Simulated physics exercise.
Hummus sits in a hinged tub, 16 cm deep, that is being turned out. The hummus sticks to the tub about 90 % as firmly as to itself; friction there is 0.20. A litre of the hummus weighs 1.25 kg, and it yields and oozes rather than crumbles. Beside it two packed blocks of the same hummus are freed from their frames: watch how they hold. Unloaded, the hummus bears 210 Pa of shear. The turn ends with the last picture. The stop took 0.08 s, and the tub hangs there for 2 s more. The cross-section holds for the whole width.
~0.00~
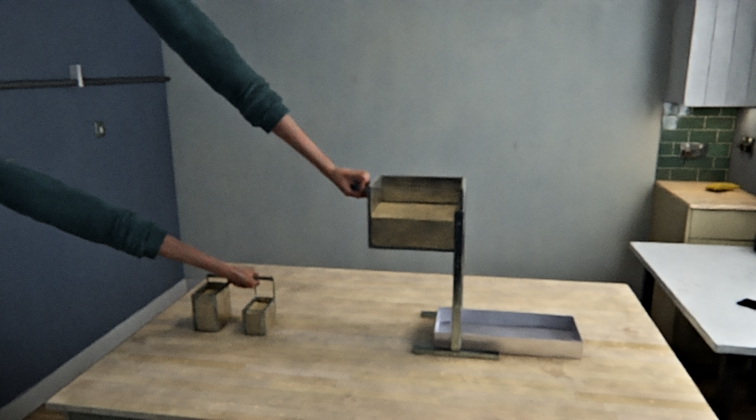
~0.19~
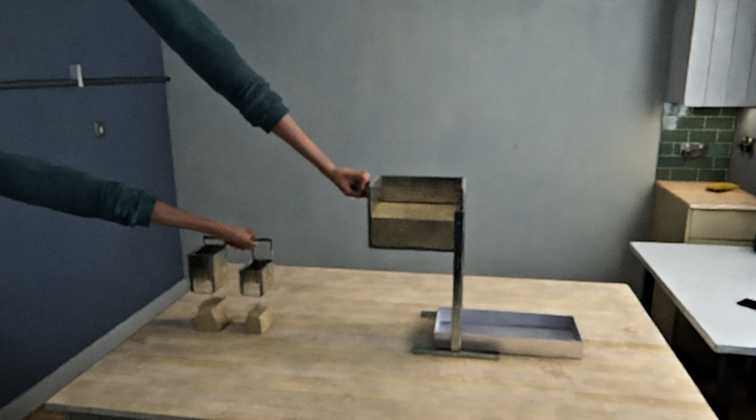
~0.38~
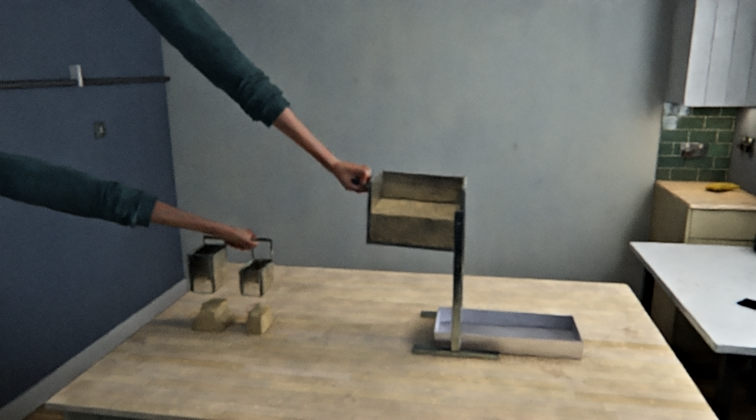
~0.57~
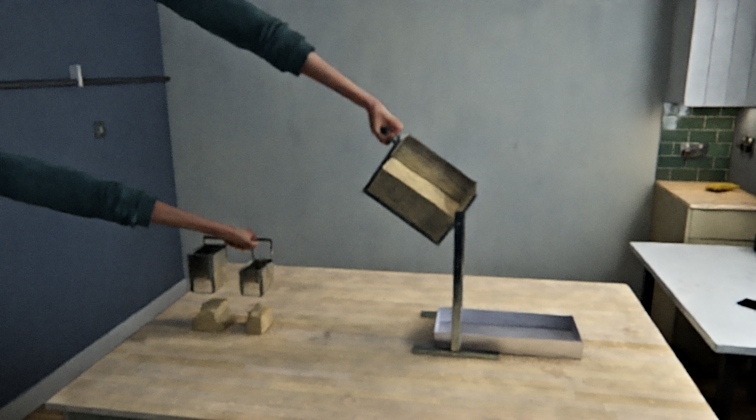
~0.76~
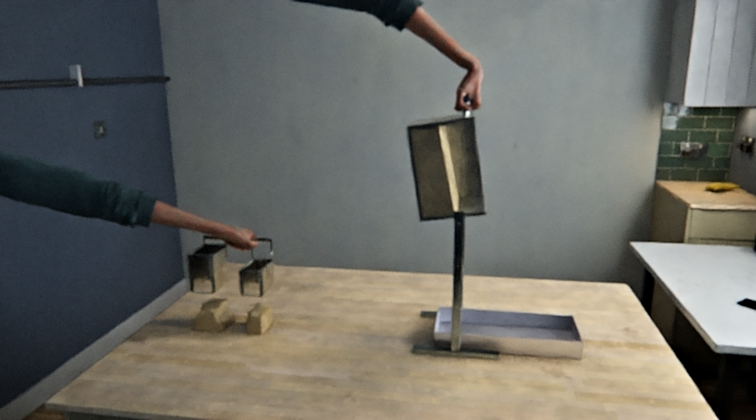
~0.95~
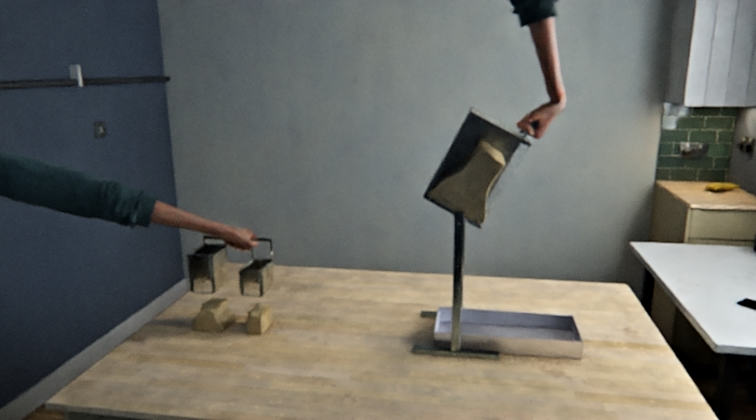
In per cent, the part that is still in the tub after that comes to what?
The part that is still in the tub after that is near 0 %.
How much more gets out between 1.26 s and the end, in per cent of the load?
About 0 %.
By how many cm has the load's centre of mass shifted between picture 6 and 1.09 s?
About 16 cm.
After 1.09 s, the tub is at 118 degrees and holds 29 %.
After 1.26 s, the tub is at 118 degrees and holds 0 %.
After 1.43 s, the tub is at 118 degrees and holds 0 %.
After 1.60 s, the tub is at 118 degrees and holds 0 %.
After 2.95 s, at the end, the tub is at 118 degrees and holds 0 %.
